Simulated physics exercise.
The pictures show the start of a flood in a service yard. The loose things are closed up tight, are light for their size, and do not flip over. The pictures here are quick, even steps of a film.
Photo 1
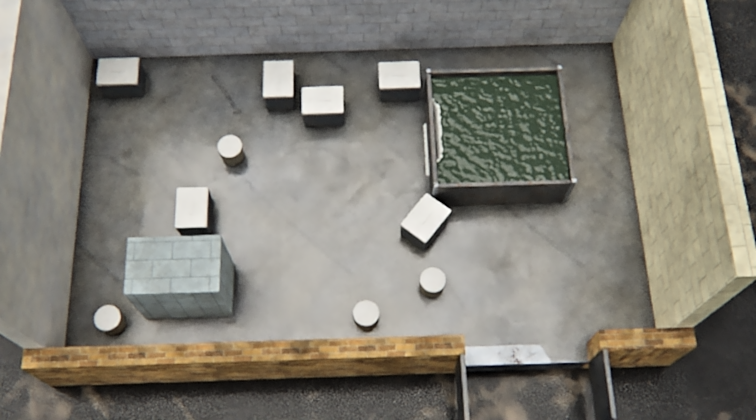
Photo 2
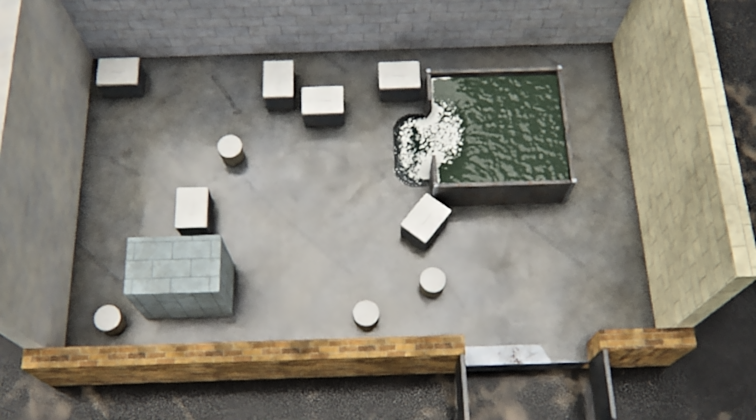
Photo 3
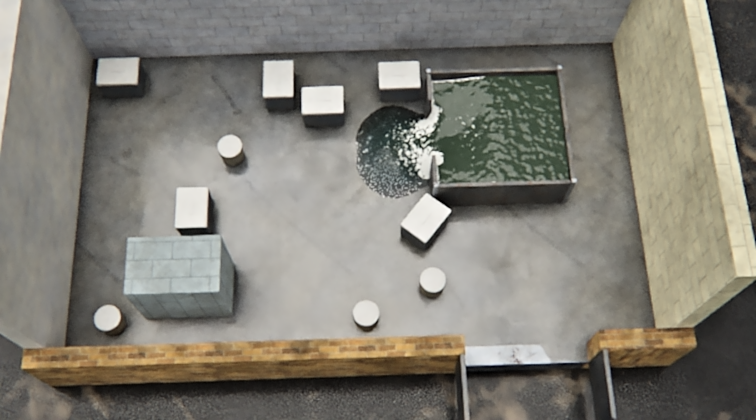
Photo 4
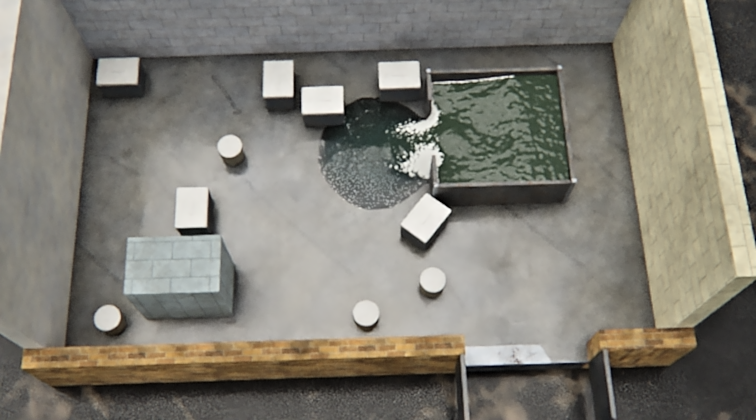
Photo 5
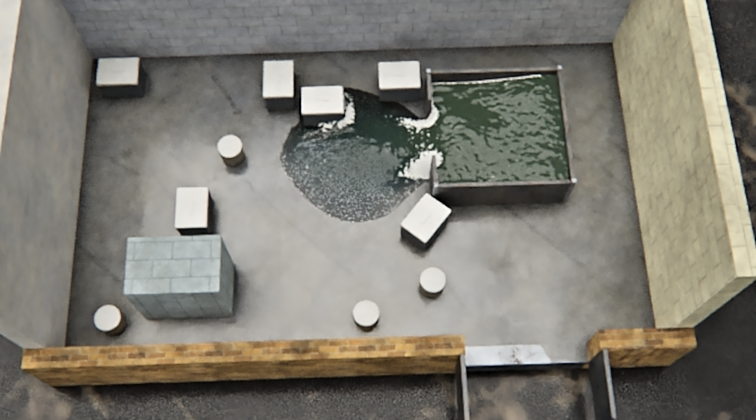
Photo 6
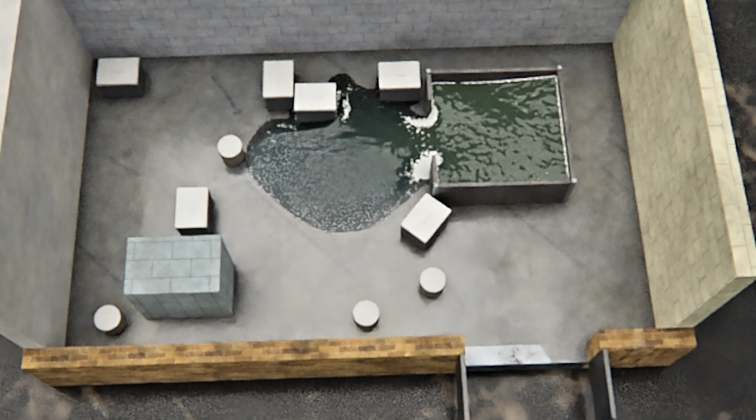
Green water pours left from an open tank, spreads across the floor and nudges one box.
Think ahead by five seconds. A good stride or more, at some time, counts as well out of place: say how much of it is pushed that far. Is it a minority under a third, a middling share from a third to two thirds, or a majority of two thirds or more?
I expect the share pushed well aside to be a third to two thirds.
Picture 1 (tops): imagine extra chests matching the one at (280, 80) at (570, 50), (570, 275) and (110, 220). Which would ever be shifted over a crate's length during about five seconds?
Stays put, stays put, shoved clear.
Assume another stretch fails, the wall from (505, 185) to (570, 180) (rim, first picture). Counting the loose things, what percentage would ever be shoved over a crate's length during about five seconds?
Roughly 0 %.
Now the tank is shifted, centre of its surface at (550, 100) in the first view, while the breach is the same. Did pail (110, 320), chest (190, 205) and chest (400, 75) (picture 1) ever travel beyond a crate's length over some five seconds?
Well, the first one didn't get far, the second got driven a long way, and the third got driven a long way.
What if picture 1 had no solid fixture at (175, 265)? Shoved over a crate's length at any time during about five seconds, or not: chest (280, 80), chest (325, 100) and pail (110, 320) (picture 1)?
In the order given: Got displaced, got displaced, got displaced.
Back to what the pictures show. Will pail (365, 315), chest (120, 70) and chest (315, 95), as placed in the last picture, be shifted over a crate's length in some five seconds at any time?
Taking them in turn, the first stayed within range, the second traveled far, and the third traveled far.
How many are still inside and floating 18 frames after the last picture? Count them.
It comes to 5.
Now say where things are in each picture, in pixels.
In the first picture, a chest at (323, 100), on the bottom; a chest at (279, 78) rests on the ground; 0 of 10 have shifted.
In the second picture, a chest at (323, 100), on the bottom; a chest at (279, 78) rests on the ground; 0 of 10 have shifted.
In the third picture, a chest at (323, 100), on the bottom; a chest at (279, 78) rests on the ground; 0 of 10 have shifted.
In the fourth picture, a chest at (323, 100) rests on the ground; a chest at (279, 78) rests on the ground; 0 of 10 have shifted.
In the fifth picture, a chest at (323, 100) rests on the ground; a chest at (279, 78), on the bottom; 0 of 10 have shifted.
In the sixth picture, a chest at (315, 96) rests on the ground, close to its start; a chest at (279, 78), on the bottom; 1 of 10 have shifted.
A moment on, 0 of 10 are well off their spots; 0 afloat.
Next, 4 of 10 are well off their spots; 2 afloat.
Later, 4 of 10 are well off their spots; 5 afloat.
In the end, 5 of 10 are well off their spots, and 5 have been at some point; 6 afloat.
